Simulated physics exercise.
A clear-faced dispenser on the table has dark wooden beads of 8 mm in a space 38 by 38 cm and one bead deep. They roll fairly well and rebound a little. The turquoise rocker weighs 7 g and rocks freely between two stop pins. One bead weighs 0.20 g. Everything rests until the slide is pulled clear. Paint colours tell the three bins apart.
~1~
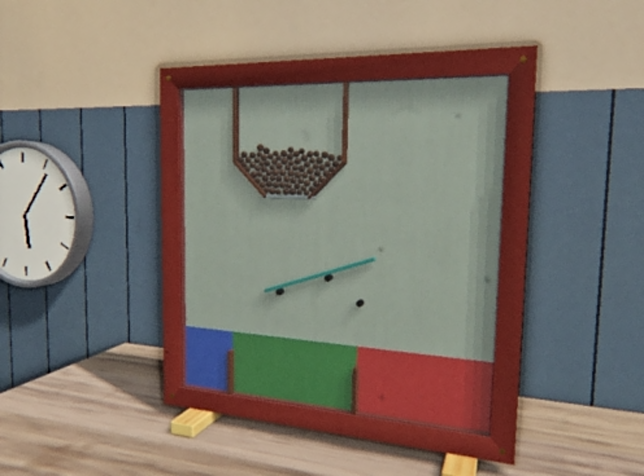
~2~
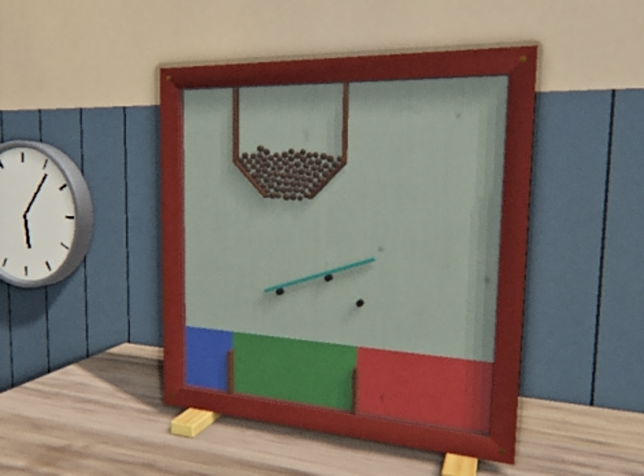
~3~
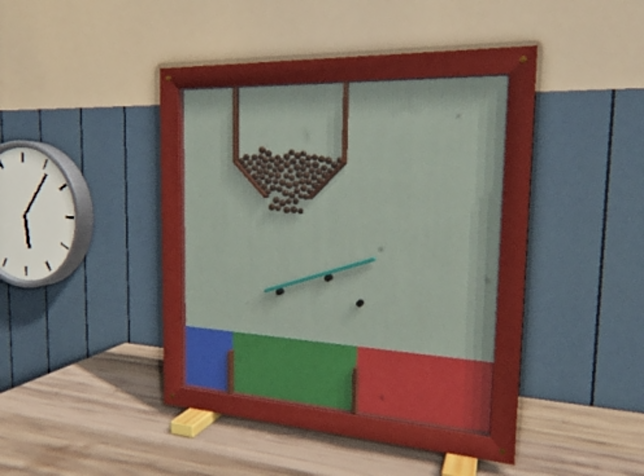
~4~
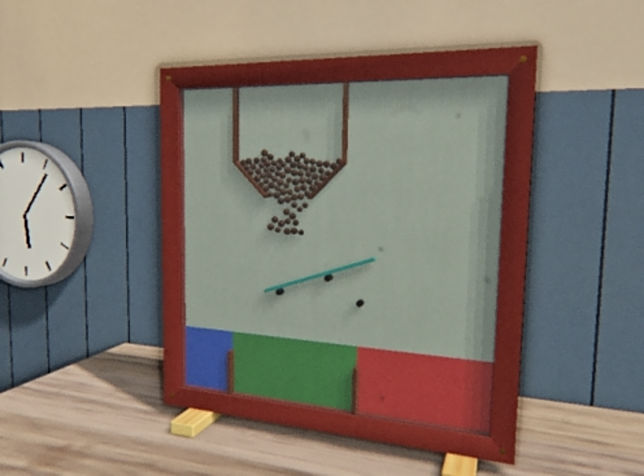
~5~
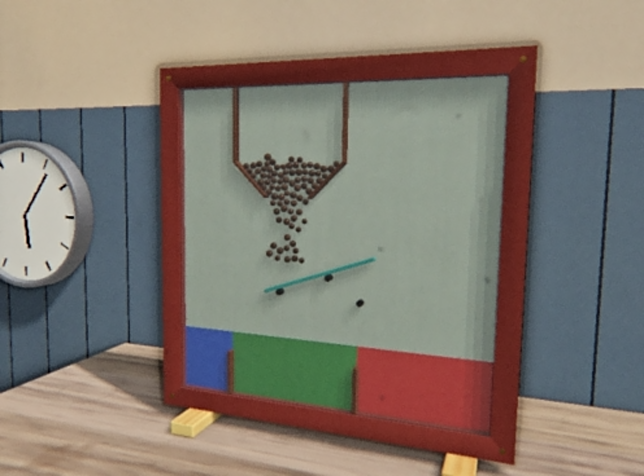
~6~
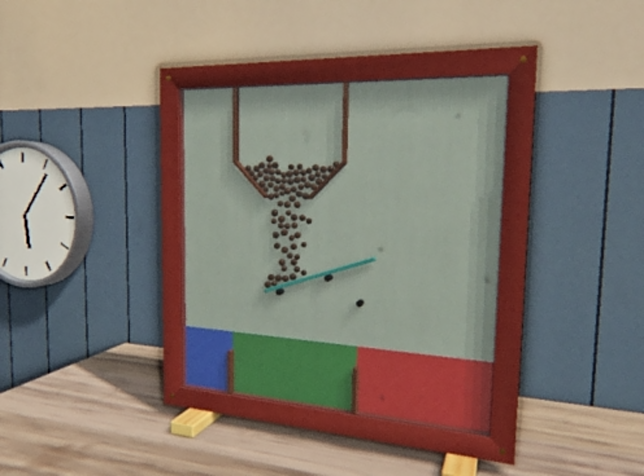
In a room with a cream and blue-panelled wall, a still camera looks slightly from one side at a clear-faced, red-framed dispenser standing on a wooden table beside a round clock. Dark beads fill a hopper near the top, above a tilted turquoise bar and blue, green and red bins. The slide beneath the beads disappears, and they pour down in a loosening stream onto the bar's lower left end.
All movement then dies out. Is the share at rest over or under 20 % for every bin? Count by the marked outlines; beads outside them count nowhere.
Red under, blue over, green over 20 %.
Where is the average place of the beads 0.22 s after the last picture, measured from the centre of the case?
Some 8 cm left and 6 cm below.
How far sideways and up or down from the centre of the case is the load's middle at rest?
About 12 cm left and 17 cm below.
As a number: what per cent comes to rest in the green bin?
Roughly 35 per cent.
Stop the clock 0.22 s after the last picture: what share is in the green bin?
About 5 per cent.
Then, 0.10 s later than the last picture, the beads' middle is 6 cm left of and level with the centre; nothing in the marked areas; turquoise rocker left end down 19°.
Then, 0.22 s later than the last picture, the beads' middle is 8 cm left of and 6 cm below the centre; blue 15 %, green 5 %; turquoise rocker left end down 19°.
Then, 0.45 s later than the last picture, the beads' middle is 11 cm left of and 13 cm below the centre; blue 50 %, green 20 %; turquoise rocker left end down 19°.
All still 1.4 s after it, red 0 %, blue 65 %, green 35 %; turquoise rocker left end down 19°.
